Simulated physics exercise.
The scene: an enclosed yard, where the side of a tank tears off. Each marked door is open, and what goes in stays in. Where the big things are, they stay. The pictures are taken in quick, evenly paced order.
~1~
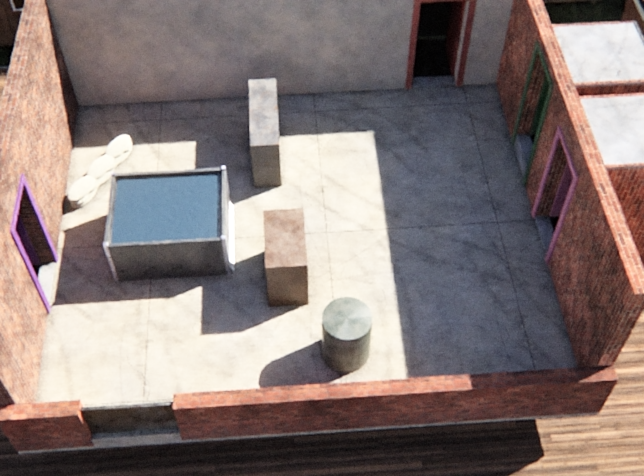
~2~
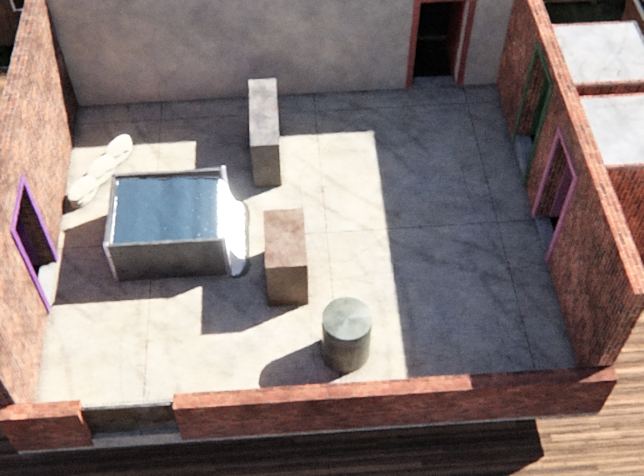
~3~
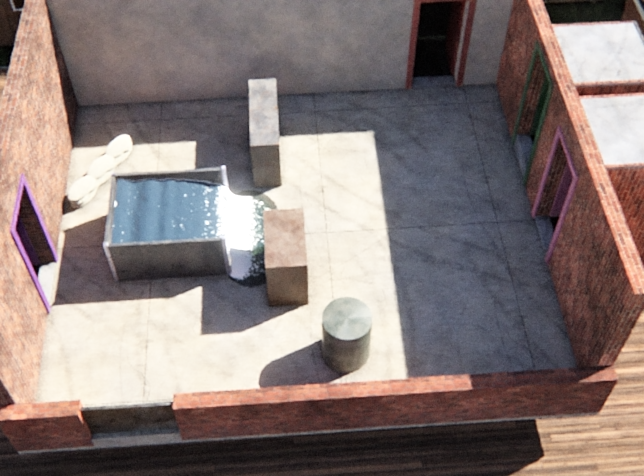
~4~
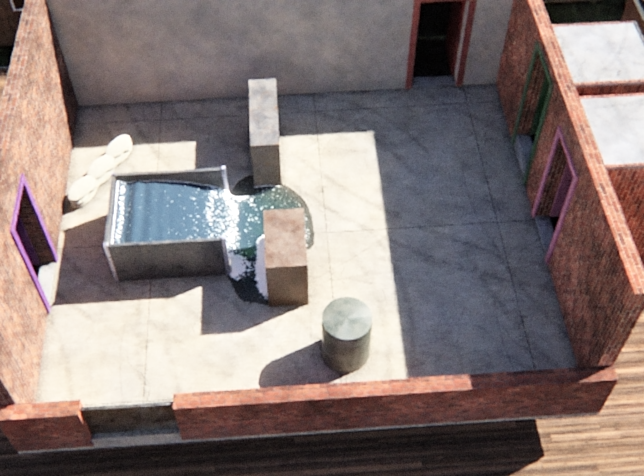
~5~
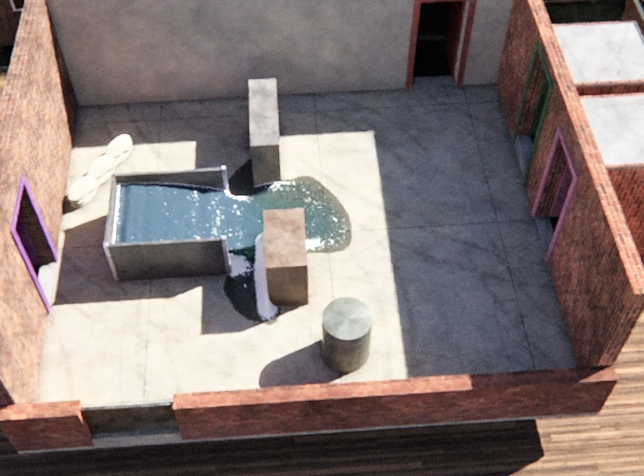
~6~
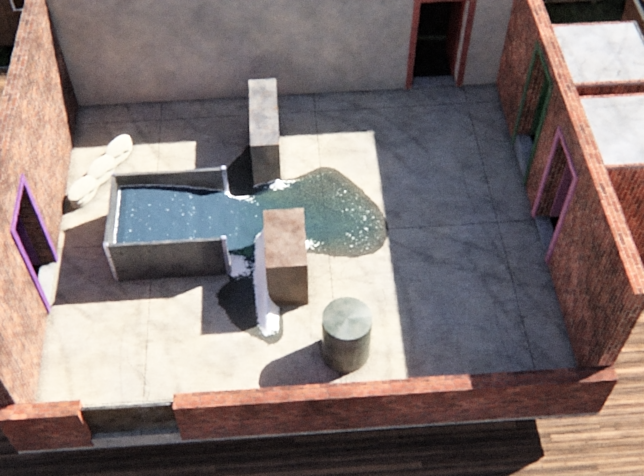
Water pours from the open right side of a tank and spreads around two blocks.
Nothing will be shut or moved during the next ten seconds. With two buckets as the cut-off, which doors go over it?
In order: The red door will pass more than two buckets; the green door will pass two buckets at most; the purple door will pass two buckets at most; the pink door will pass more than two buckets.
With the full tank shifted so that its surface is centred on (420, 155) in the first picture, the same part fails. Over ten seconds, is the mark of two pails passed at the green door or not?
Green door: Overshoots.
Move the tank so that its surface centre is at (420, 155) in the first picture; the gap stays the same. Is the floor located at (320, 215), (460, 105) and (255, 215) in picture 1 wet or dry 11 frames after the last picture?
First spot bare, second swamped, third bare.
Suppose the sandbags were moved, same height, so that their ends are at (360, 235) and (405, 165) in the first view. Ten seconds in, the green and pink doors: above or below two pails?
Here's my take: The green door survives it, and the pink door survives it.
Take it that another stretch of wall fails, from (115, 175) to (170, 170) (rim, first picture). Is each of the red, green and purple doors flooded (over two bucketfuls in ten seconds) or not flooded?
Result: Red keeps within bounds, green keeps within bounds, purple keeps within bounds.
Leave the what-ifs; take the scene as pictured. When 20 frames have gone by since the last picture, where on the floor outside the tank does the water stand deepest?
It should be deepest at about (494, 109).
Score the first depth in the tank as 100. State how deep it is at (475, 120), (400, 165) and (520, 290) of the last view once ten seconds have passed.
First spot roughly 2 %, second 2 %, third 6 %.
A moment on, water covers 35 % of the floor; the red door not reached, the green door not reached, the purple door not reached, the pink door not reached.
Next, water covers 50 % of the floor; the red door not reached, the green door wet at the sill, nothing in, the purple door not reached, the pink door over two buckets in.
Then, water covers 60 % of the floor; the red door under two buckets in, the green door wet at the sill, nothing in, the purple door not reached, the pink door over two buckets in.
Later, water covers 75 % of the floor; the red door over two buckets in, the green door wet at the sill, nothing in, the purple door wet at the sill, nothing in, the pink door far over two buckets in.
In the end, water covers 90 % of the floor; the red door over two buckets in, the green door wet at the sill, nothing in, the purple door wet at the sill, nothing in, the pink door far over two buckets in.
